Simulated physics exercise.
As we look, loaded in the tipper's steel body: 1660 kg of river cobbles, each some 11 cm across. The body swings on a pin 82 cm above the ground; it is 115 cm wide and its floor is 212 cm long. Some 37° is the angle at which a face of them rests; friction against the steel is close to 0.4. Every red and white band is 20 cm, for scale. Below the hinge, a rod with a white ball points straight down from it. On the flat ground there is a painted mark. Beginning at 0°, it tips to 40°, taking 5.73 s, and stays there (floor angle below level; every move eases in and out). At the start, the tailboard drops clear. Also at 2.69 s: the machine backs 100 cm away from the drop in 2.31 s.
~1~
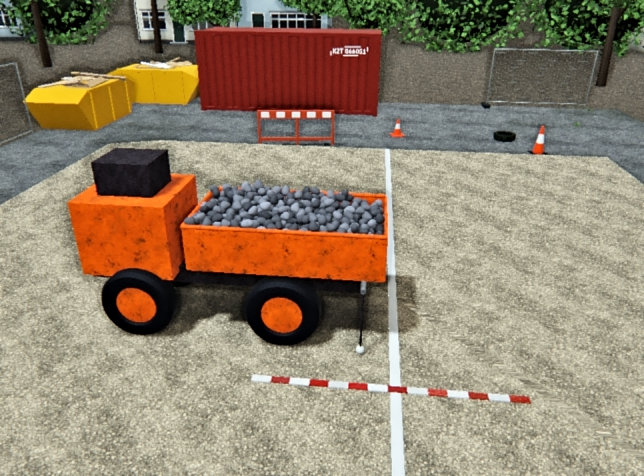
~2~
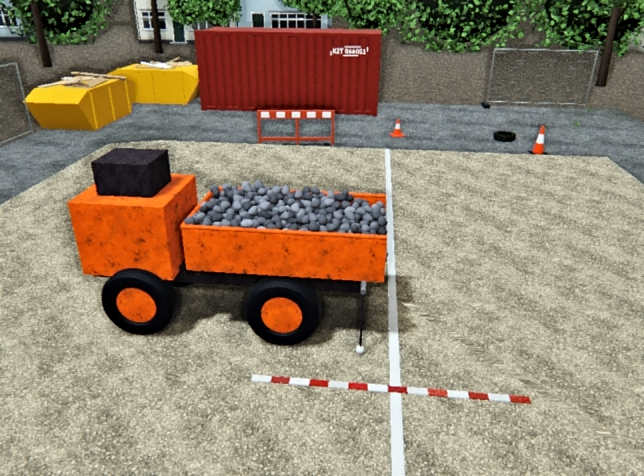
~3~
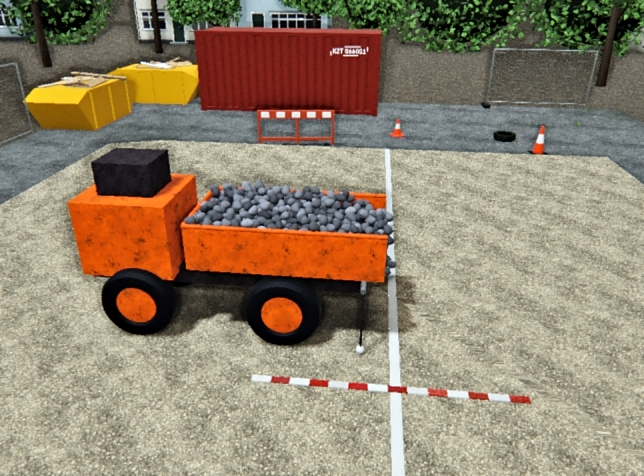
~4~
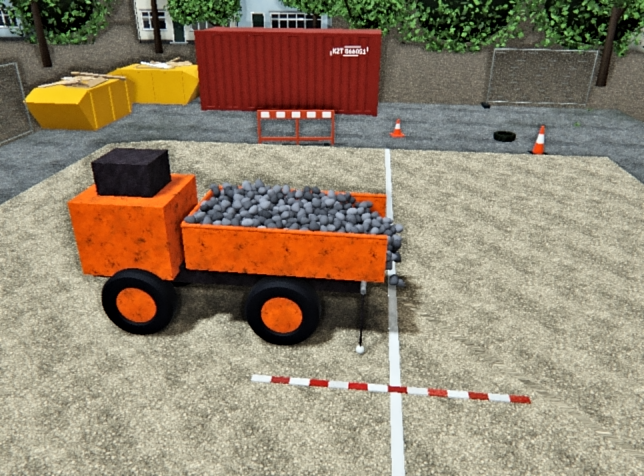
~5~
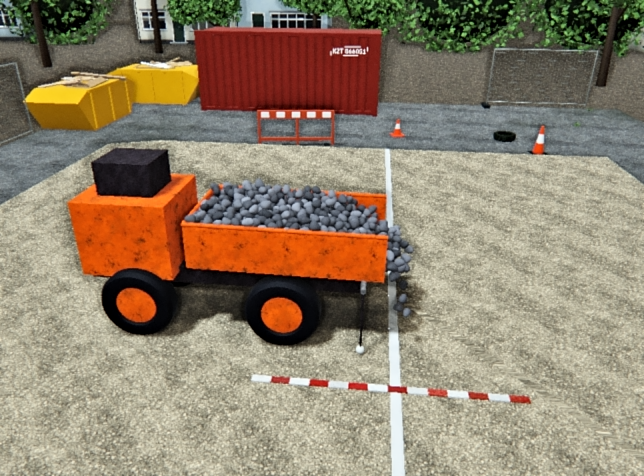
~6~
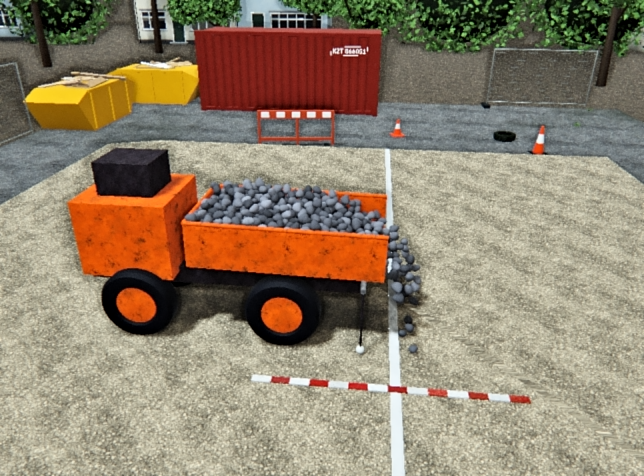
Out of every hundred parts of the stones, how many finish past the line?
Close to 40 in every hundred.
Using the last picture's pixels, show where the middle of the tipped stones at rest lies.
Roughly (383, 312), I'd say.
A little later the floor is at 34°; 17 % in the body, 43 % short of the line, 41 % past the line; the foremost stones are at (517, 322).
Then the floor is at 40°; 0 % in the body, 58 % short of the line, 42 % past the line; the foremost stones are at (517, 320).
Later still the floor is at 40°; 0 % in the body, 58 % short of the line, 42 % past the line; the foremost stones are at (517, 320).
In the end the floor is at 40°; 0 % in the body, 58 % short of the line, 42 % past the line; the foremost stones are at (517, 320).
